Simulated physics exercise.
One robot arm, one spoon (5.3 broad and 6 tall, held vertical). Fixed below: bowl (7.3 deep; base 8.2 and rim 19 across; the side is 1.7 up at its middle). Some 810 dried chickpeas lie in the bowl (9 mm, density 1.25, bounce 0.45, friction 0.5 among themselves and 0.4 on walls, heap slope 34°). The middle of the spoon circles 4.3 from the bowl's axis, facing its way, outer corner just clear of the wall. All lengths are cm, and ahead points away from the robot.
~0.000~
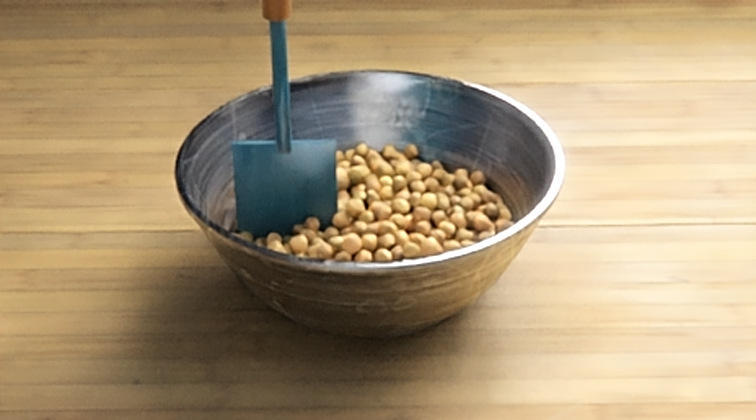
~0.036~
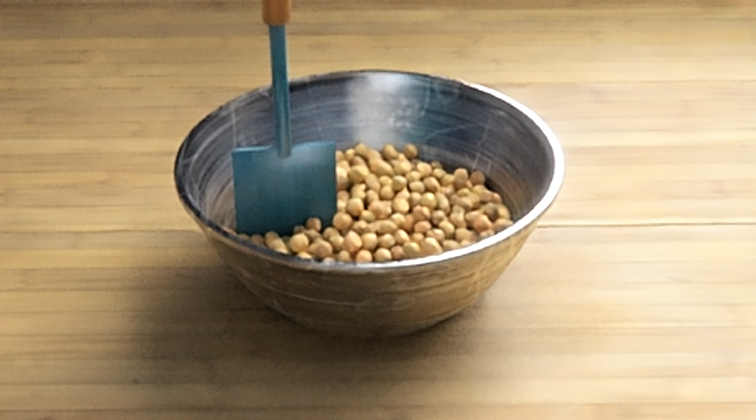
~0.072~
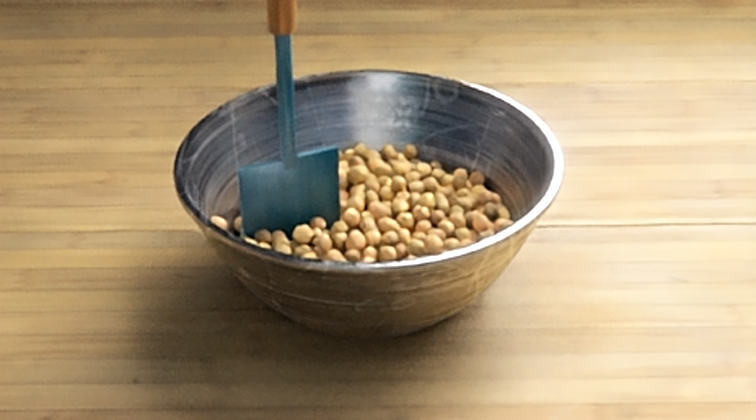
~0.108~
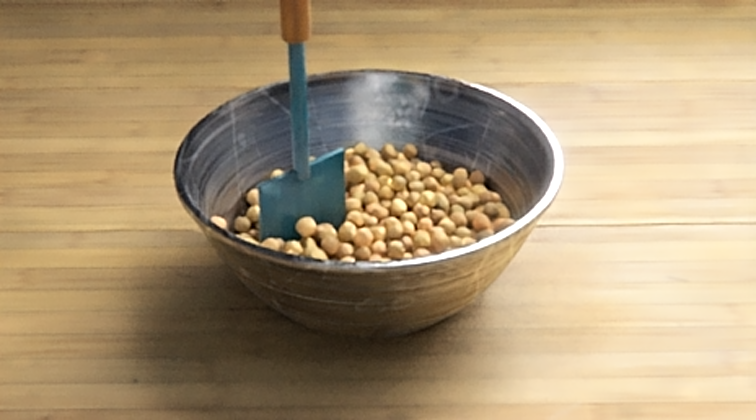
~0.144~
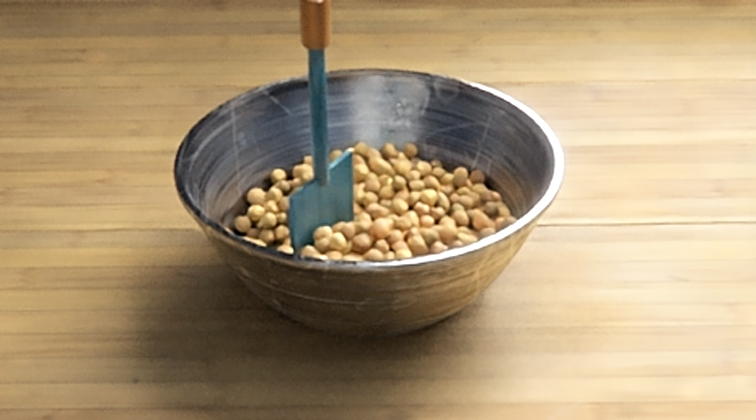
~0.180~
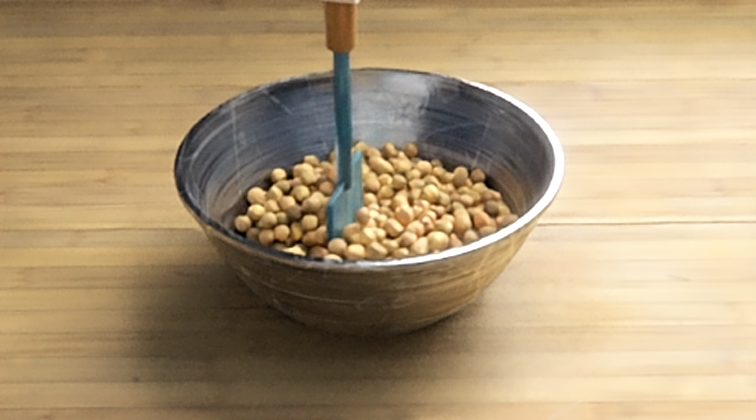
We see a blue, flat-bladed utensil upright at the left of a bowl of chickpeas, sweeping right and slightly nearer while turning almost edge-on, with more chickpeas showing on its left as the bowl stays still.
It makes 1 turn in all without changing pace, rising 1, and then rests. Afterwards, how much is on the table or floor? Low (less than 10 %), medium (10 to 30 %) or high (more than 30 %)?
A low share, less than 10 %, ends on the table or floor.
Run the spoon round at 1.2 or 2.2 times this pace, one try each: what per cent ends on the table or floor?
About 5 and 25 per cent.
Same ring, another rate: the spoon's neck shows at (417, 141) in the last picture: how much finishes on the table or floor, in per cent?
Some 15 per cent.
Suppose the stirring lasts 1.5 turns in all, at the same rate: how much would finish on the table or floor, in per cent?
It would be near 5 per cent.
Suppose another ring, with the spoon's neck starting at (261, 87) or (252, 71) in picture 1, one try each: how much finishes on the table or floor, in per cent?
Some 0 and 0 per cent.
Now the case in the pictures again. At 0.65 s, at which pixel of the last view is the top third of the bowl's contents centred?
At about (301, 158).
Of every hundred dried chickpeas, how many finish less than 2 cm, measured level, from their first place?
Some 40 per cent.
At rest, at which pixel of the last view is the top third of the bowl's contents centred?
Around (302, 234).
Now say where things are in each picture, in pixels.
The first frame shows the spoon neck at (282, 116), 0° round; upper third of the load around (384, 217), from x 235 to 510, top at y 150; 809 in the bowl.
The second frame shows the spoon neck at (282, 120), 8° round; upper third of the load around (383, 220), from x 230 to 510, top at y 150.
The third frame shows the spoon neck at (287, 131), 24° round; upper third of the load around (375, 225), from x 215 to 510, top at y 150.
The fourth frame shows the spoon neck at (300, 140), 41° round; upper third of the load around (378, 231), from x 215 to 510, top at y 150.
The fifth frame shows the spoon neck at (320, 147), 58° round; upper third of the load around (385, 234), from x 225 to 510, top at y 150.
The sixth frame shows the spoon neck at (344, 151), 75° round; upper third of the load around (397, 234), from x 245 to 510, top at y 150; 809 in the bowl.
After 0.42 s, 185° round, highest piece 9 above the table; 807 in the bowl, 1 on the table or floor, 1 in flight or on the tool.
After 0.65 s, 295° round, highest piece 9 above the table; 792 in the bowl, 13 on the table or floor, 4 in flight or on the tool.
After 0.97 s, 0° round, highest piece 6 above the table; 788 in the bowl, 21 on the table or floor.
After 1.67 s, 0° round, highest piece 6 above the table; 788 in the bowl, 21 on the table or floor.
In the end, 788 in the bowl, 21 on the table or floor. That is 3 % on the table or floor.
